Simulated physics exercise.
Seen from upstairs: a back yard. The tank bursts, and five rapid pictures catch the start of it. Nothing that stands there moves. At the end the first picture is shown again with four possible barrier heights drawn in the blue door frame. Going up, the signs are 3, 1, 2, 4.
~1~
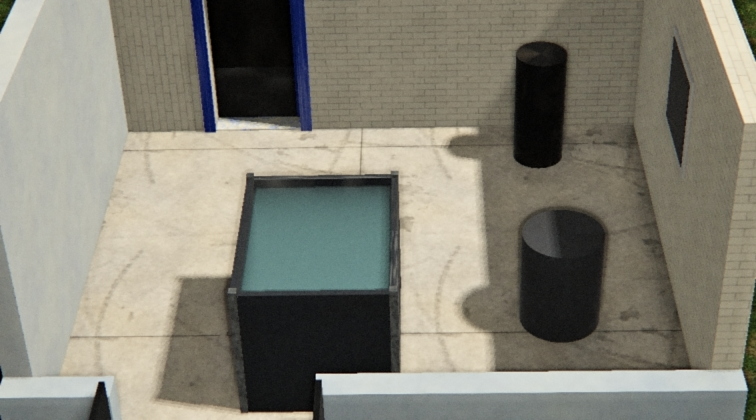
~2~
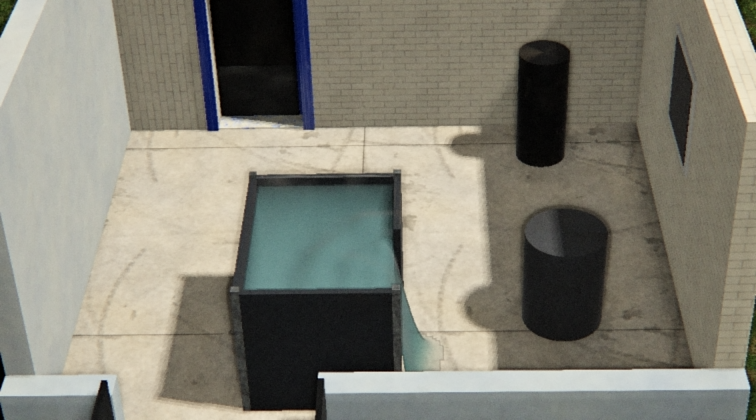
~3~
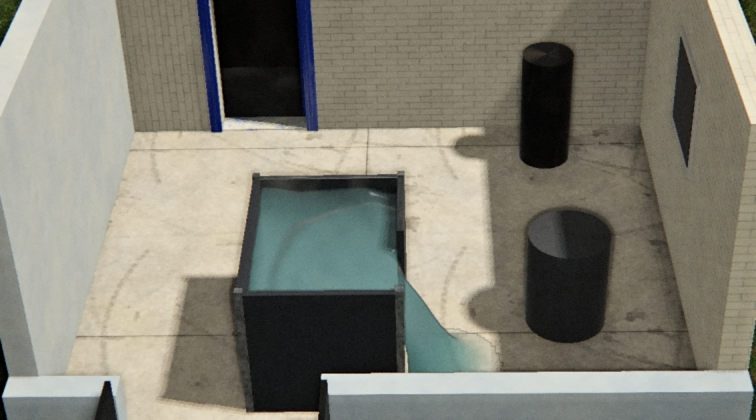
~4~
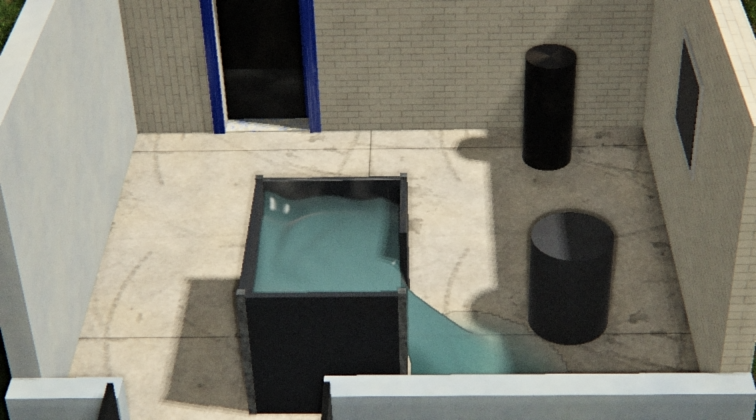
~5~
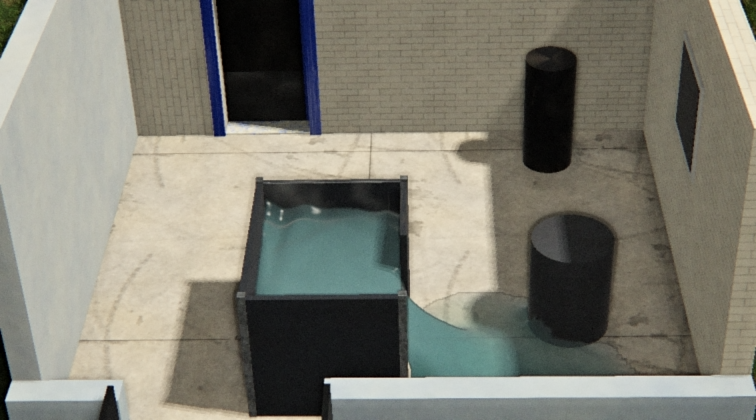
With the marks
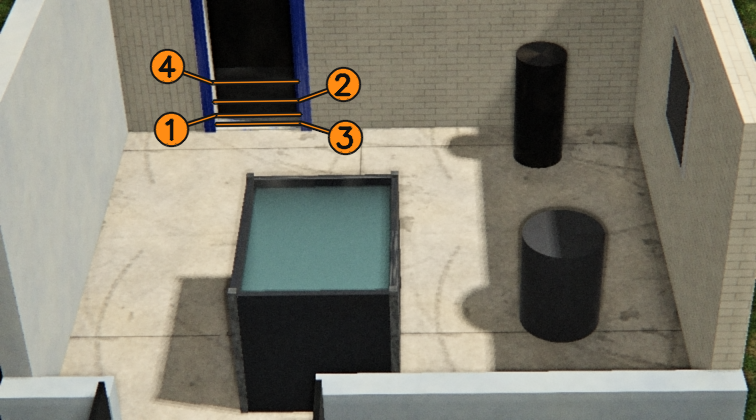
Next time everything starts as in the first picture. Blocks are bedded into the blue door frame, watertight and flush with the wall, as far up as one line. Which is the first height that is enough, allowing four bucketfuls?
3.
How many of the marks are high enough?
All four.
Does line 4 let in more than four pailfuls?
No.
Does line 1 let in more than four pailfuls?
No.
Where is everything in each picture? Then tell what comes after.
Water in the tank at rest, its middle at (318, 239); foot of the blue doorway at (259, 130); open gate at (214, 370).
Water covers 1 % of the ground and shows as far out as (423, 339).
Water covers 3 % of the ground and shows as far out as (482, 345).
Water covers 7 % of the ground and shows as far out as (535, 352).
Water covers 11 % of the ground and shows as far out as (613, 357).
On the marked copy, 1 at (257, 115); 2 at (256, 101); 3 at (258, 123); 4 at (254, 82); from the bottom up 3, 1, 2, 4.
If 1 is chosen, nothing gets over.
If 2 is chosen, nothing gets over.
If 3 is chosen, a bucket or two gets in.
If 4 is chosen, nothing gets over.
